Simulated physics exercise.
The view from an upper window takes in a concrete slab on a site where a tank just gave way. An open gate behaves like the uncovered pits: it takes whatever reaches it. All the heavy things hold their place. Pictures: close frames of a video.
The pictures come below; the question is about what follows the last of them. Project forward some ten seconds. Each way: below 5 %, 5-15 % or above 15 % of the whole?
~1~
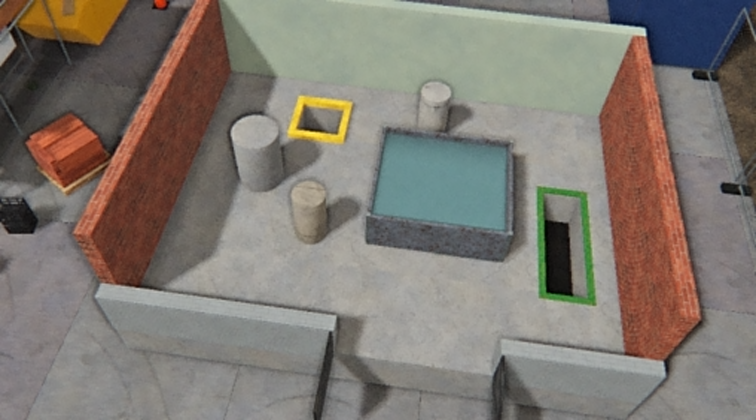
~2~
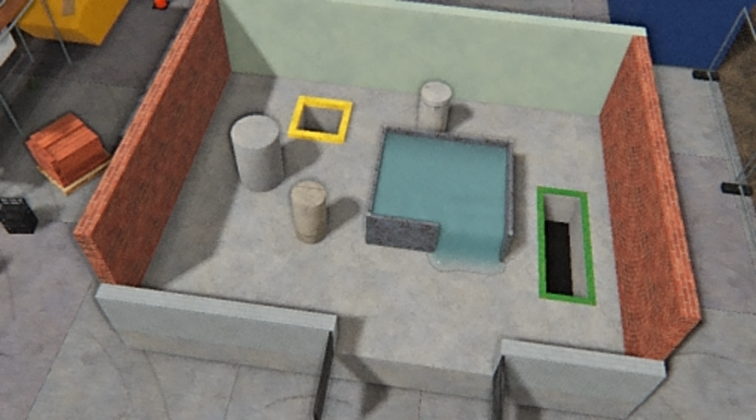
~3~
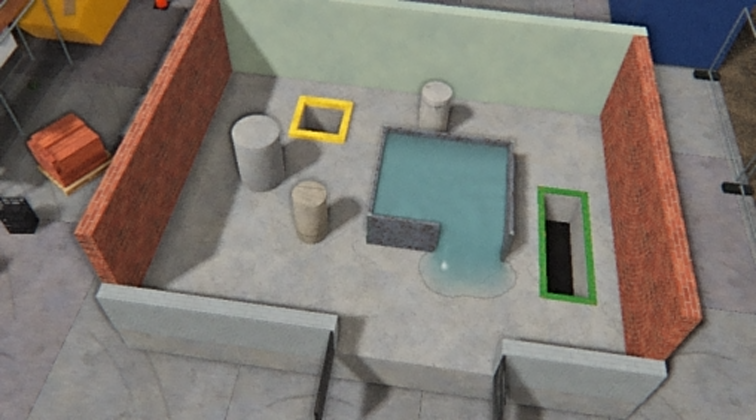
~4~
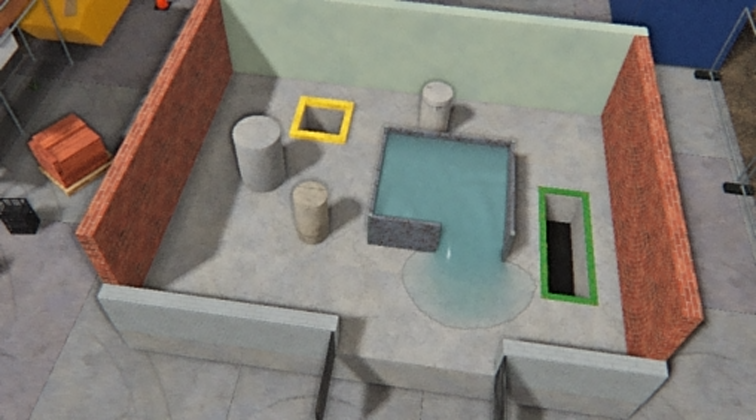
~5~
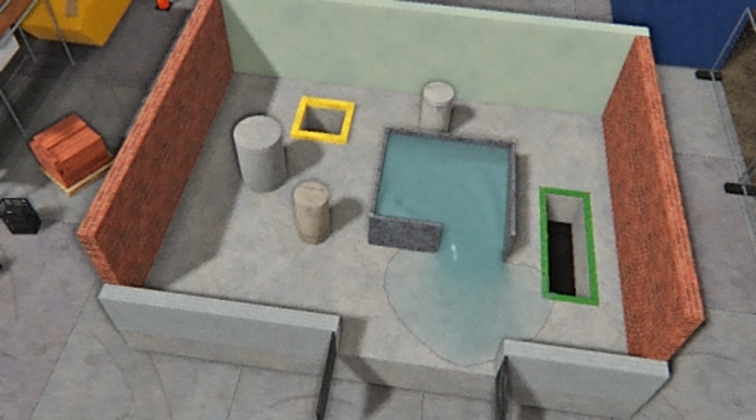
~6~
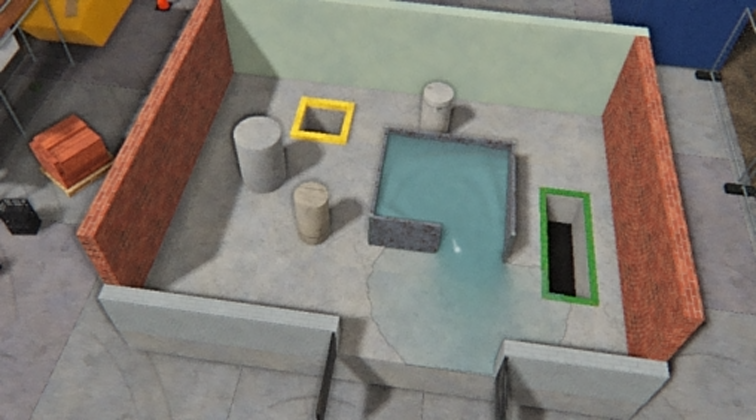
Gate - above 15 %, yellow pit - below 5 %, green pit - above 15 %.
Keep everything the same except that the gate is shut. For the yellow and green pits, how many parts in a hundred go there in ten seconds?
I'd estimate yellow at around 0 percent and green at around 30 percent.
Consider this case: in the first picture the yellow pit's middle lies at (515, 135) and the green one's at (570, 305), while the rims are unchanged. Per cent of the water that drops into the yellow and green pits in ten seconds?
Per cent: Yellow 0, green 30.
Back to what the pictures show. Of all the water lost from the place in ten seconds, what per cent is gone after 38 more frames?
Approximately 75 %.
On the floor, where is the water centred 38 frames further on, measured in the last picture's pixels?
The water's middle lies around (475, 238).
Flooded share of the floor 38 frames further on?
Close to 25 percent, by my reckoning.
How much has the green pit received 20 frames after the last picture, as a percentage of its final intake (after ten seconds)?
Around 25 percent.
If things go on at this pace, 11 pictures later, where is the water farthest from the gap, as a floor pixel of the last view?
Farthest reach: (258, 327).
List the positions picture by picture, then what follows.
In the first picture, the open tank at (443, 180) is whole and still.
In the second picture, water pours out at (469, 247) and has run to (432, 260).
In the third picture, water pours out at (469, 248) and has run to (438, 288).
In the fourth picture, the front is at (451, 323), out from the gap at (470, 249).
In the fifth picture, the front is at a hidden place, out from the gap at (471, 249).
In the sixth picture, the front is at a hidden place, out from the gap at (471, 249).
A moment on, water covers 20 % of the floor; the gate 7 %, the yellow pit 0 %, the green pit 0 %.
Next, water covers 20 % of the floor; the gate 16 %, the yellow pit 0 %, the green pit 0 %.
Then, water covers 25 % of the floor; the gate 28 %, the yellow pit 0 %, the green pit 5 %.
Later, water covers 25 % of the floor; the gate 40 %, the yellow pit 0 %, the green pit 13 %.
In the end, water covers 35 % of the floor; the gate 49 %, the yellow pit 0 %, the green pit 20 %.
